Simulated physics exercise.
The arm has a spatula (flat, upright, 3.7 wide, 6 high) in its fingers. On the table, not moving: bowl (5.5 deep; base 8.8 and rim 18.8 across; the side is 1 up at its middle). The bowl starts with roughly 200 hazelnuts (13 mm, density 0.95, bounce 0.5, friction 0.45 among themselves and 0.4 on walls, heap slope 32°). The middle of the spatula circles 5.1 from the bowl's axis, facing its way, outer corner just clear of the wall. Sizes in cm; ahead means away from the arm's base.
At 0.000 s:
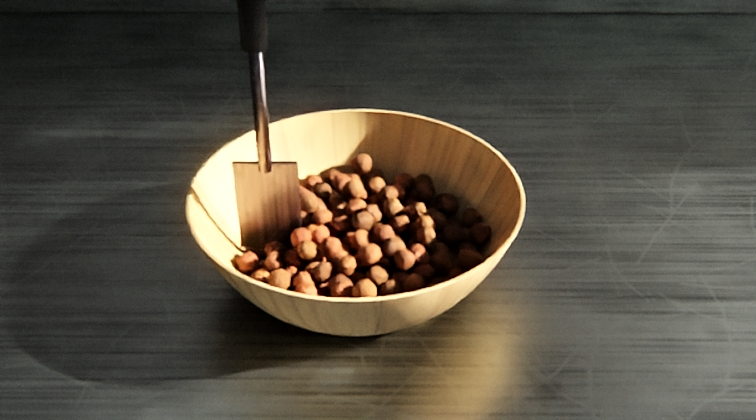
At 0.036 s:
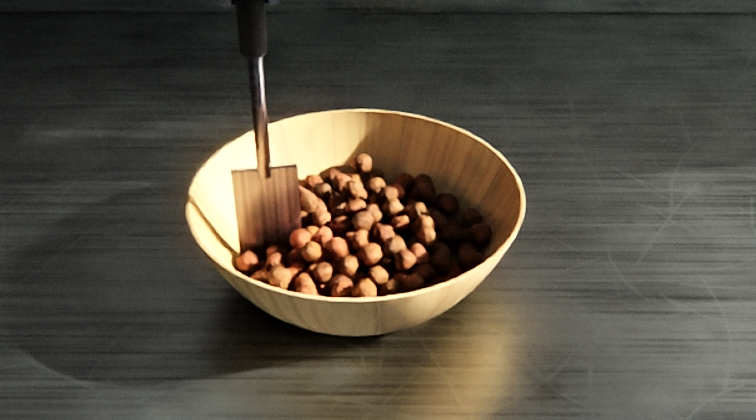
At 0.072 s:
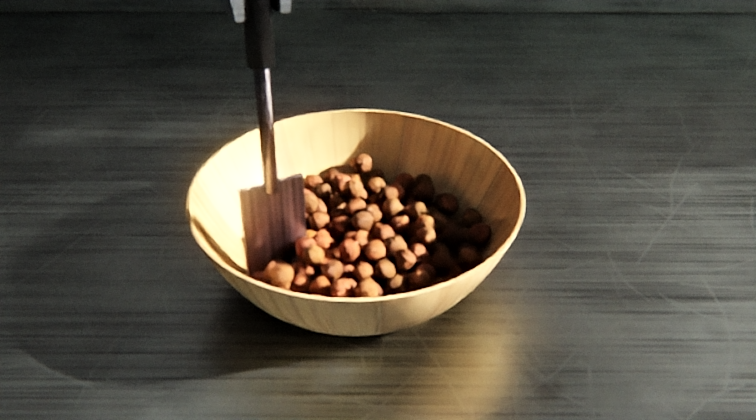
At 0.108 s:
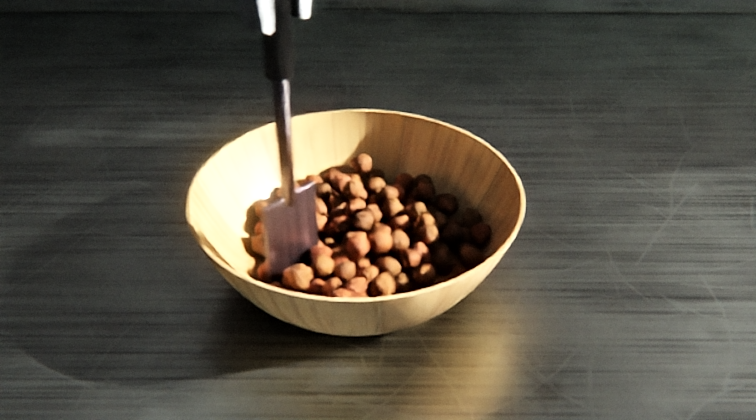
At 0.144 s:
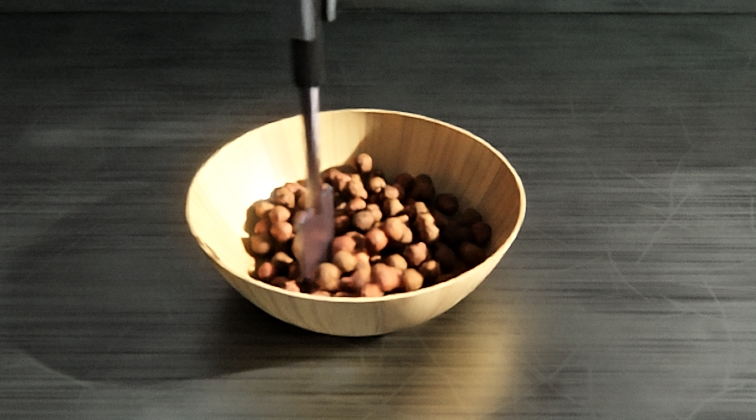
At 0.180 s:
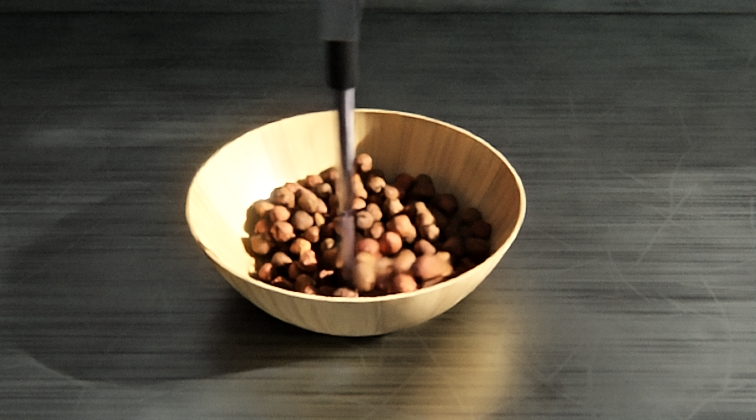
A dark, streaked tabletop fills the view, seen from above at an angle by a camera that stays still. A pale wooden bowl of reddish-brown hazelnuts sits near the middle, with a flat spatula on a dark-handled metal shaft standing in its left side. The spatula sweeps along the near side toward the right, turning edge-on as it pushes through the nuts and shifts some aside, while the bowl stays put.
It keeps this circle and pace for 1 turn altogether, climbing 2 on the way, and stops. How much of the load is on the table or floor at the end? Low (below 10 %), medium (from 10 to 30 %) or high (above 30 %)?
Answer: Low; below 10 % of the hazelnuts finish on the table or floor.
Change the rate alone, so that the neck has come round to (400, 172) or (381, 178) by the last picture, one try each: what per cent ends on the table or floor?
Some 15 and 10 per cent.
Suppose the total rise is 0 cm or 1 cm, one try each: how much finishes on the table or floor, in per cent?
Some 15 and 10 per cent.
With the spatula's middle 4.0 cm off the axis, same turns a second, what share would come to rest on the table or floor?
In that case some 0 per cent.
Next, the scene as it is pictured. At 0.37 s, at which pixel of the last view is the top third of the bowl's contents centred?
Near (431, 187).
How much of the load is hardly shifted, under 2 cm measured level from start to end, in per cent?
Roughly 30 per cent.
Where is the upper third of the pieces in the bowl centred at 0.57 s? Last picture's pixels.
Around (305, 180).
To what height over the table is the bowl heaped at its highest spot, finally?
Some 4.5 cm.
After 0.37 s, 191° round, highest piece 7 above the table; 192 in the bowl, 3 on the table or floor, 3 in flight or on the tool.
After 0.57 s, 297° round, highest piece 7 above the table; 191 in the bowl, 7 on the table or floor.
After 0.87 s, 0° round, highest piece 4 above the table; 188 in the bowl, 10 on the table or floor.
After 1.57 s, 0° round, highest piece 4 above the table; 188 in the bowl, 10 on the table or floor.
At rest, 188 in the bowl, 10 on the table or floor. That is 5 % on the table or floor.
